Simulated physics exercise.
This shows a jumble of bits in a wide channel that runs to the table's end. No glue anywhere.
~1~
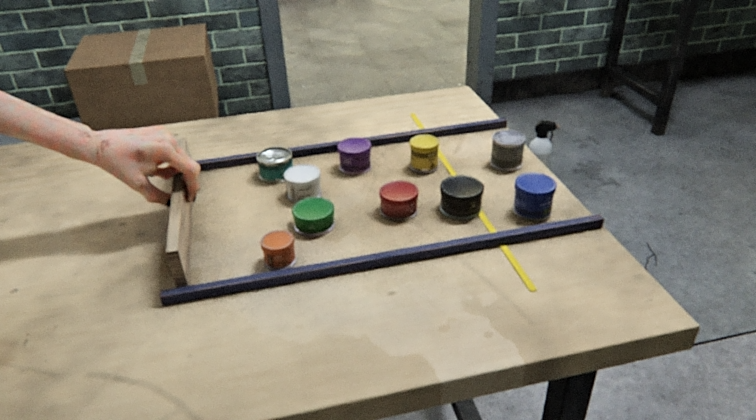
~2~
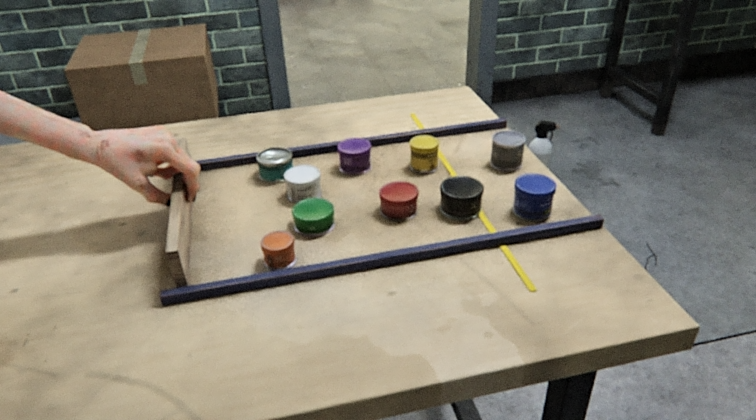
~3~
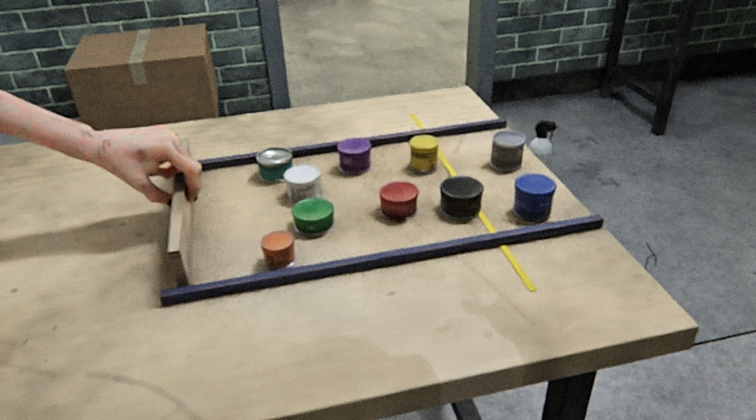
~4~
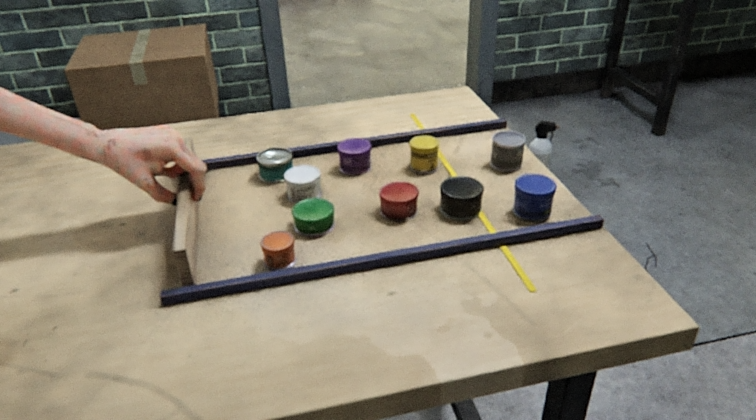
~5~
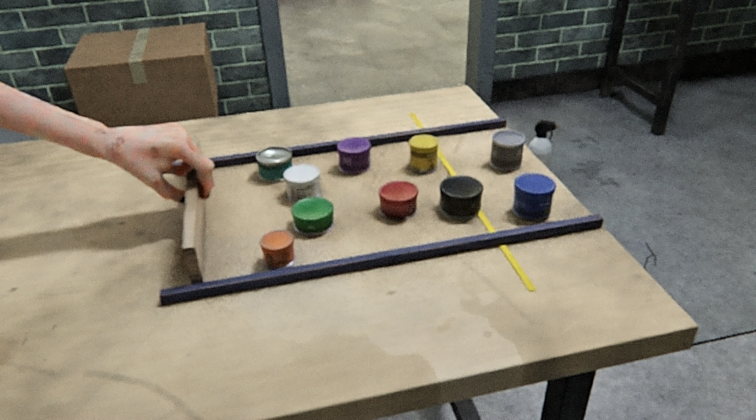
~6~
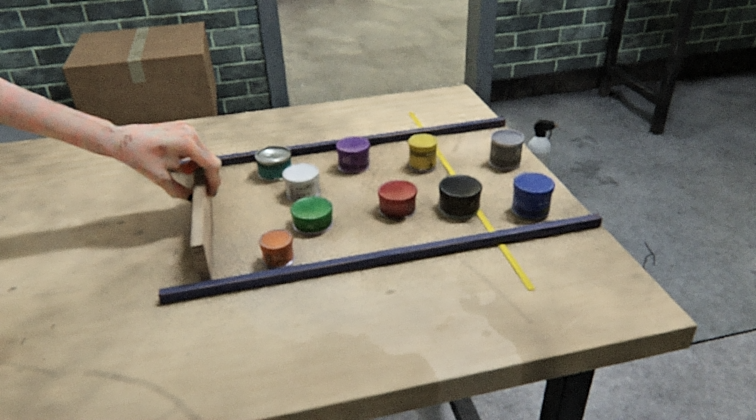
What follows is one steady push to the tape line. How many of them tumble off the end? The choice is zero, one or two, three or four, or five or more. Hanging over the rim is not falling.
In the end the number that fall off is zero.
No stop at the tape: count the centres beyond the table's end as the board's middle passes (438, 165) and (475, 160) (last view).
Place by place, 0 and 1.
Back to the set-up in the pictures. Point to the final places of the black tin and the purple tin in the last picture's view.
The black tin at (520, 195), the purple tin at (474, 143).
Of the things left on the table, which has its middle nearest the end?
The grey tin.
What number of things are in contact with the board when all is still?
In contact: 4.
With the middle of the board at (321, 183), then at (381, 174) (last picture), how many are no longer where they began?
First 5, then 8.
Soon after, none off yet; grey tin at rest near (506, 150); blue pot at rest near (532, 197); black tin at rest near (460, 196).
Then, none off yet; grey tin at rest near (506, 150); blue pot at rest near (537, 197); black tin moved about its own width near (495, 195).
At rest, the number that fall off is zero.
